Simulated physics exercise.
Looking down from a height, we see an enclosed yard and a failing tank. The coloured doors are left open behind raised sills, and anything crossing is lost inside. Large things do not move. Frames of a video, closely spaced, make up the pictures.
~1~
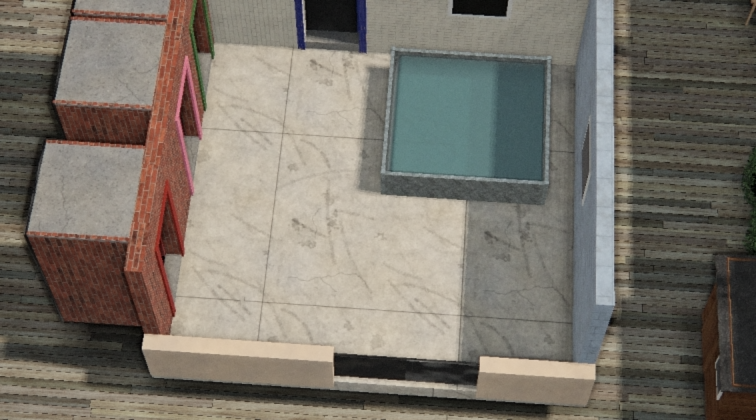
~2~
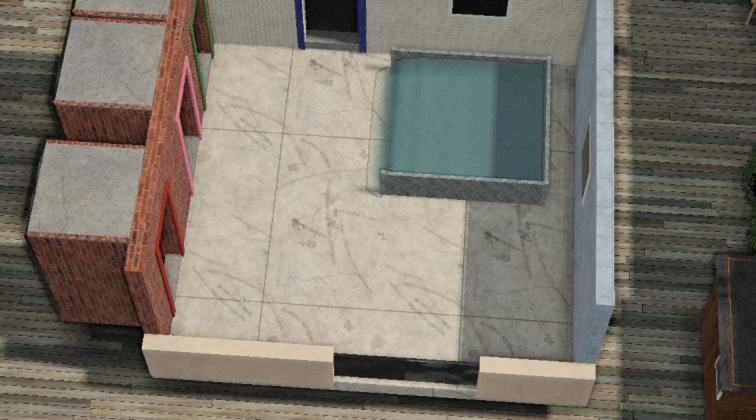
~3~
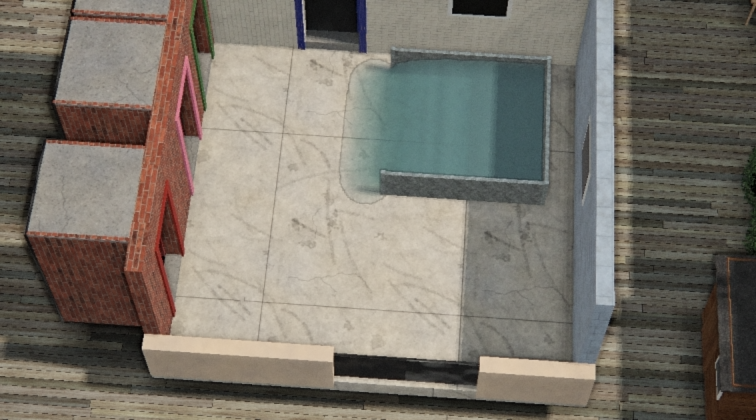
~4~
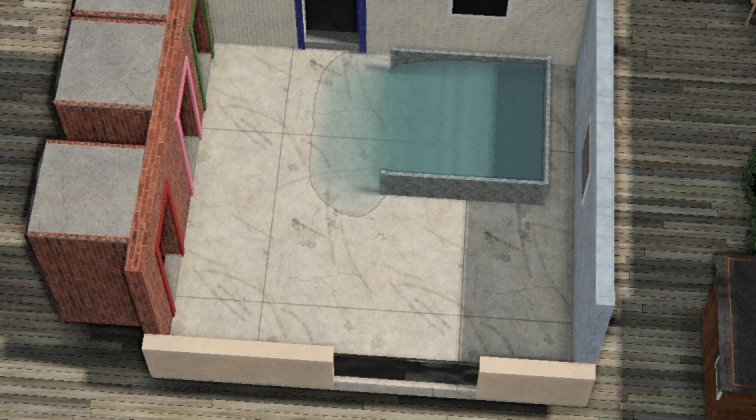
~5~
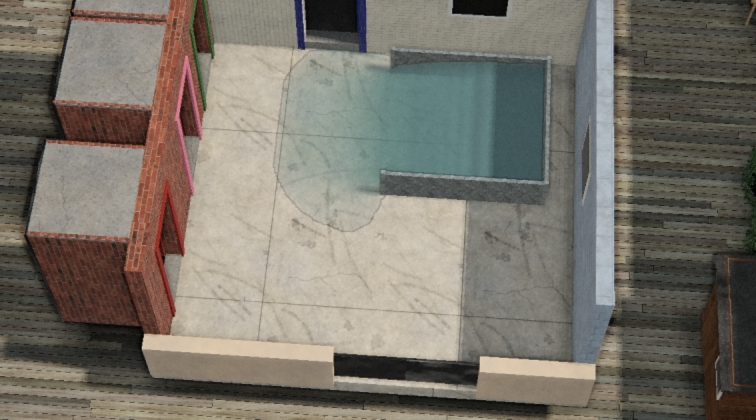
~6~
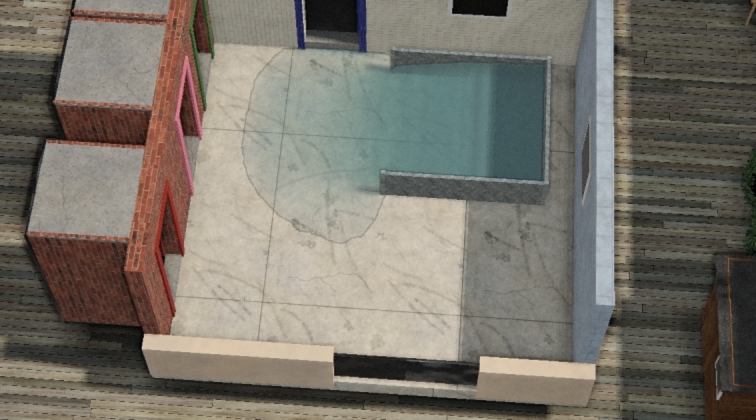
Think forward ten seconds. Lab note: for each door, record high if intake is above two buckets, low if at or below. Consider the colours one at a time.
Green door: High; pink door: High; blue door: Low; red door: High.
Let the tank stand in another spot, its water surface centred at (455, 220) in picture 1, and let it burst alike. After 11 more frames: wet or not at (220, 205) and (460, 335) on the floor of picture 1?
Submerged, then unflooded.
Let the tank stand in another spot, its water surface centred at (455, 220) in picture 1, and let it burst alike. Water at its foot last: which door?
It's the door marked blue.
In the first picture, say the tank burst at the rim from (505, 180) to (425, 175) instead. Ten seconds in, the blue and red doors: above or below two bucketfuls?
Note - blue door: Short of the mark, red door: Past the mark.
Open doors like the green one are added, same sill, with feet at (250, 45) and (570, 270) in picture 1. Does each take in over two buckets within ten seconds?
Door by door: Ends up above, then ends up below.
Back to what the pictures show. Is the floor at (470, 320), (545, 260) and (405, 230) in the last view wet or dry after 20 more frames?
Result, as listed: Not wetted / not wetted / not wetted.
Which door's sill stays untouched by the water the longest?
That would be the red-painted one.
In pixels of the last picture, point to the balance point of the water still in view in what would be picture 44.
Around pixel (337, 201).
A moment on, water covers 40 % of the floor; the green door under two buckets in, the pink door under two buckets in, the blue door wet at the sill, nothing in, the red door not reached.
Next, water covers 45 % of the floor; the green door over two buckets in, the pink door over two buckets in, the blue door wet at the sill, nothing in, the red door wet at the sill, nothing in.
Then, water covers 50 % of the floor; the green door far over two buckets in, the pink door far over two buckets in, the blue door wet at the sill, nothing in, the red door under two buckets in.
Later, water covers 85 % of the floor; the green door far over two buckets in, the pink door far over two buckets in, the blue door wet at the sill, nothing in, the red door over two buckets in.
In the end, water covers 100 % of the floor; the green door far over two buckets in, the pink door far over two buckets in, the blue door wet at the sill, nothing in, the red door over two buckets in.
